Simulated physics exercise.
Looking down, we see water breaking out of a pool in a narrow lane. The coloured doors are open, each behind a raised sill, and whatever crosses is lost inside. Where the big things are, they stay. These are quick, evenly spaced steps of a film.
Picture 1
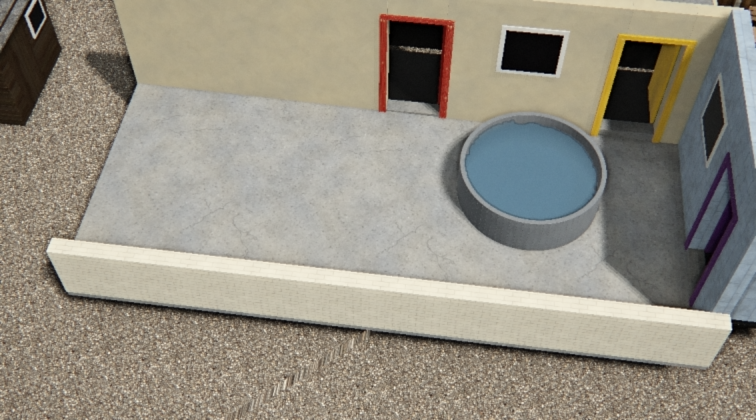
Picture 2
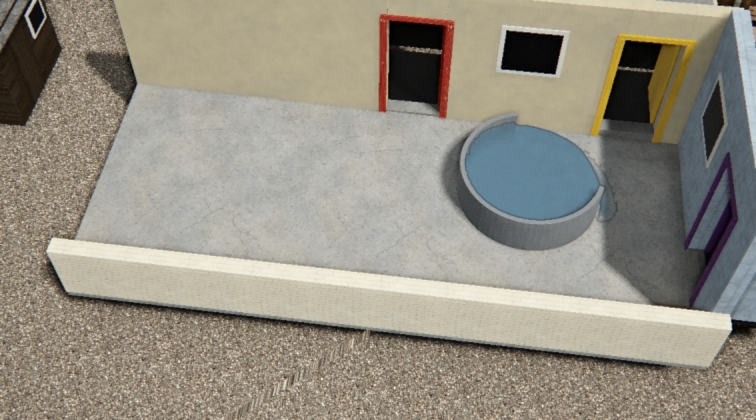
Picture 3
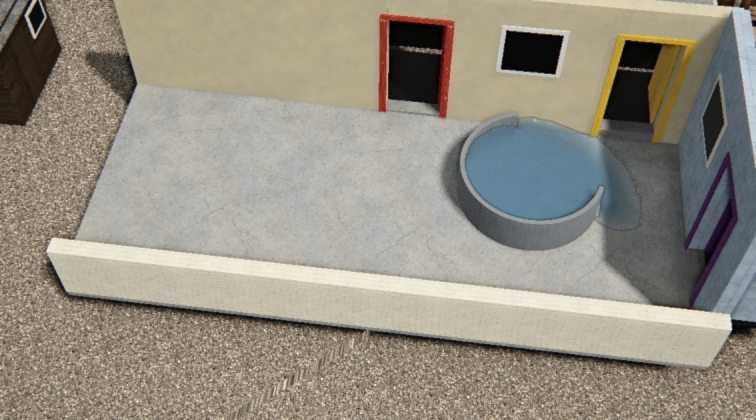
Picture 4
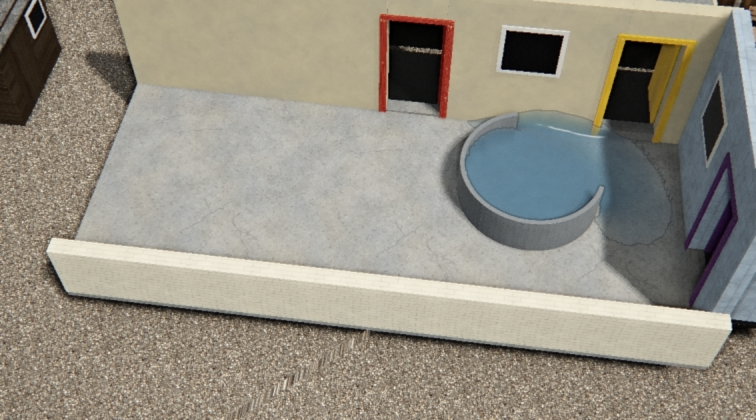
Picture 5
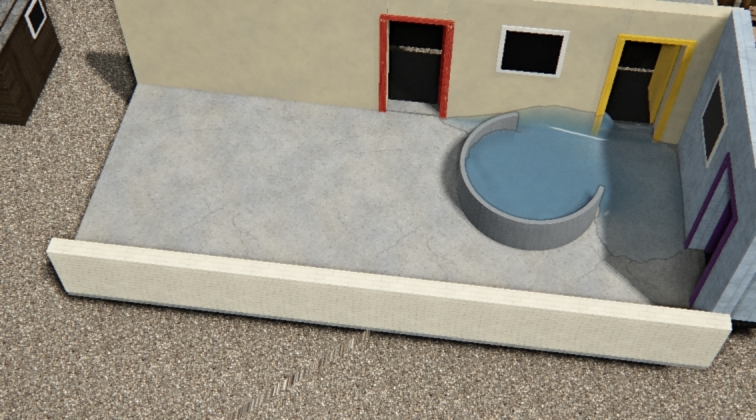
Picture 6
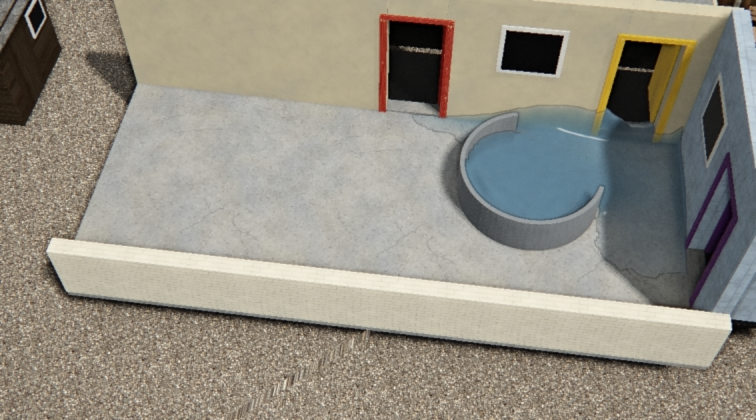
In a walled lane with red, yellow and purple doorways, a round pool sat full of still water, then its far side opened and water poured out, spreading across the floor around the yellow doorway.
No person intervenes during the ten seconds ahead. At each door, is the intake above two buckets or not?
Red door: Not above, purple door: Above, yellow door: Above.
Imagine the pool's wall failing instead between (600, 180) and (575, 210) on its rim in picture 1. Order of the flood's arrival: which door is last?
The one in red.
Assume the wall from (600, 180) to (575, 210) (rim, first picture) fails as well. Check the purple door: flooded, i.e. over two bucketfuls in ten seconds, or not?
After that, purple door tops the limit.
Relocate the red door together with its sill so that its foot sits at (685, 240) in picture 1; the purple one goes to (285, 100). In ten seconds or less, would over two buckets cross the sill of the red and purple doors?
Red door exceeds the limit; purple door stays within it.
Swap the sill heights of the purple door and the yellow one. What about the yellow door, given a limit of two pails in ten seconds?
Result for yellow: It admits more.
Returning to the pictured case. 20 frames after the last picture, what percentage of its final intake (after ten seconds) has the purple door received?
By then roughly 15 percent of the ten-second total is in.
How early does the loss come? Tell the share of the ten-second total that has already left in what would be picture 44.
I'd put it near 70 in a hundred.
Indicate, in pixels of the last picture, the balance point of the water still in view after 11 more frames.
Somewhere near (582, 190).
A moment on, water covers 20 % of the floor; the red door wet at the sill, nothing in, the purple door wet at the sill, nothing in, the yellow door over two buckets in.
Next, water covers 35 % of the floor; the red door wet at the sill, nothing in, the purple door under two buckets in, the yellow door far over two buckets in.
Then, water covers 55 % of the floor; the red door wet at the sill, nothing in, the purple door over two buckets in, the yellow door far over two buckets in.
Later, water covers 80 % of the floor; the red door wet at the sill, nothing in, the purple door over two buckets in, the yellow door far over two buckets in.
In the end, water covers 100 % of the floor; the red door under two buckets in, the purple door far over two buckets in, the yellow door far over two buckets in.
